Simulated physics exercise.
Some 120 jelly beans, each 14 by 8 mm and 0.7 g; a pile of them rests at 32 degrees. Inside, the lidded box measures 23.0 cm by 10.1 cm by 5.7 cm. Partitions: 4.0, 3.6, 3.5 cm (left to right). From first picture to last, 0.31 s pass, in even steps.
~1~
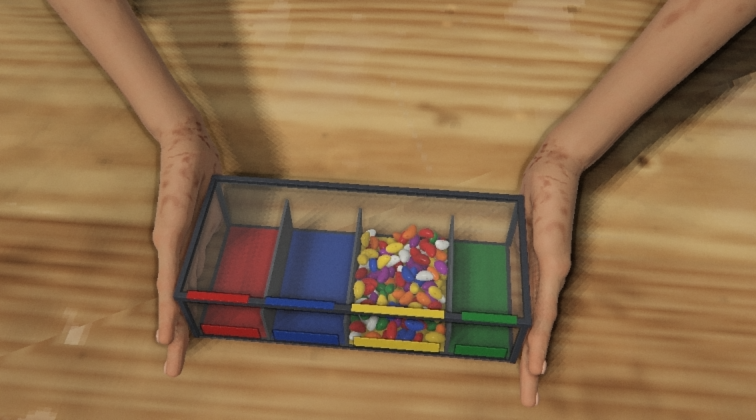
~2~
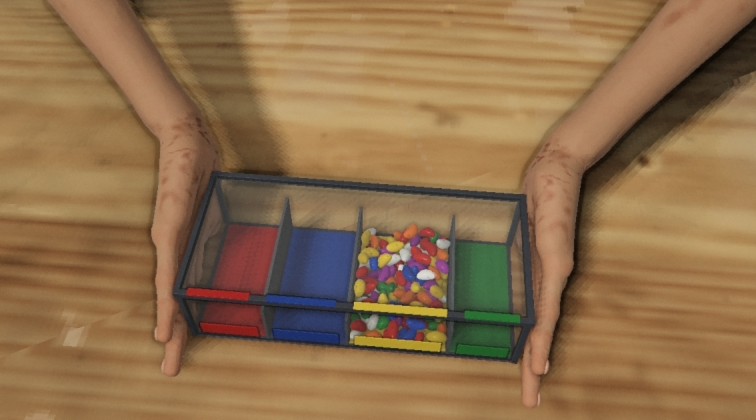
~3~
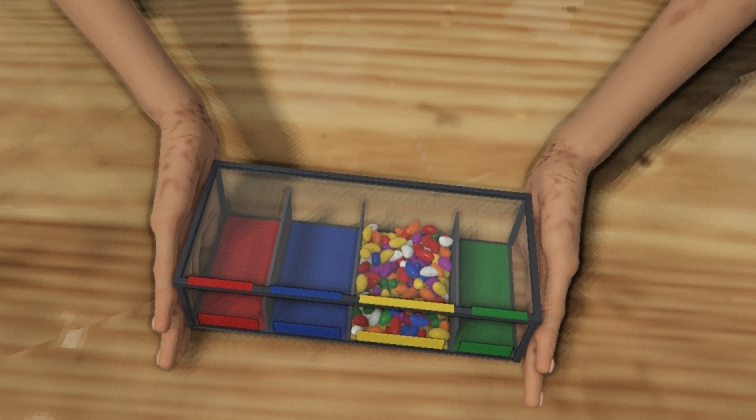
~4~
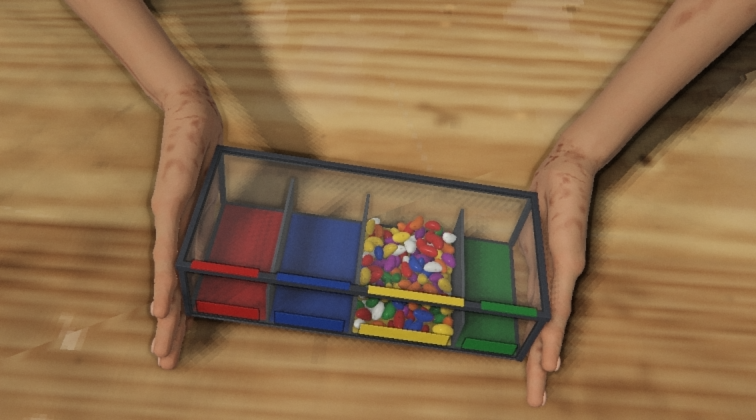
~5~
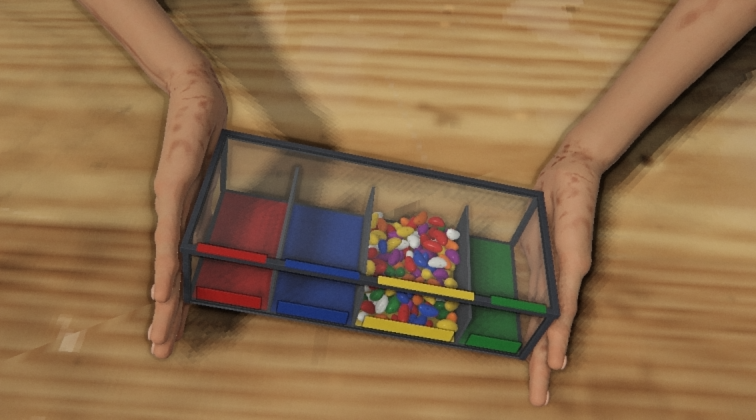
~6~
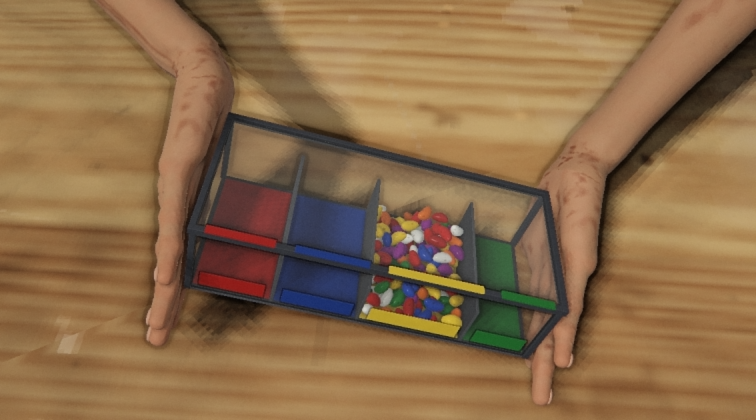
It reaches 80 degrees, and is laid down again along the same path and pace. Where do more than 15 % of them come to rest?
Red no, blue no, green yes, yellow yes.
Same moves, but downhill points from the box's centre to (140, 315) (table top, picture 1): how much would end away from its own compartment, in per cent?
About 25 per cent.
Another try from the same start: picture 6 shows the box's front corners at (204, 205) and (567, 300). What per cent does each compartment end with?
Red 0, blue 0, green 30, yellow 70.
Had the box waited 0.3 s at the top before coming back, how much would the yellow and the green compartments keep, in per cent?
In that case yellow 65, green 35.
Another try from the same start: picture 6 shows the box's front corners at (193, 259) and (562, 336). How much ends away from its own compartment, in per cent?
Then about 25 per cent.
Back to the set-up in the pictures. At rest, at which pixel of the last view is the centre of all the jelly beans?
At about (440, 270).
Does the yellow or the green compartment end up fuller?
The yellow one has more.
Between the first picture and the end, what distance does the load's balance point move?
Roughly 3.5 cm.
Then, 1.10 s after the last picture, tilt 80 degrees; green 5 %, yellow 95 %.
Then, 1.83 s after the last picture, tilt 35 degrees; green 25 %, yellow 75 %.
Then, 2.59 s after the last picture, tilt 0 degrees; green 25 %, yellow 75 %.
In the end, red 0 %, blue 0 %, green 25 %, yellow 75 %.
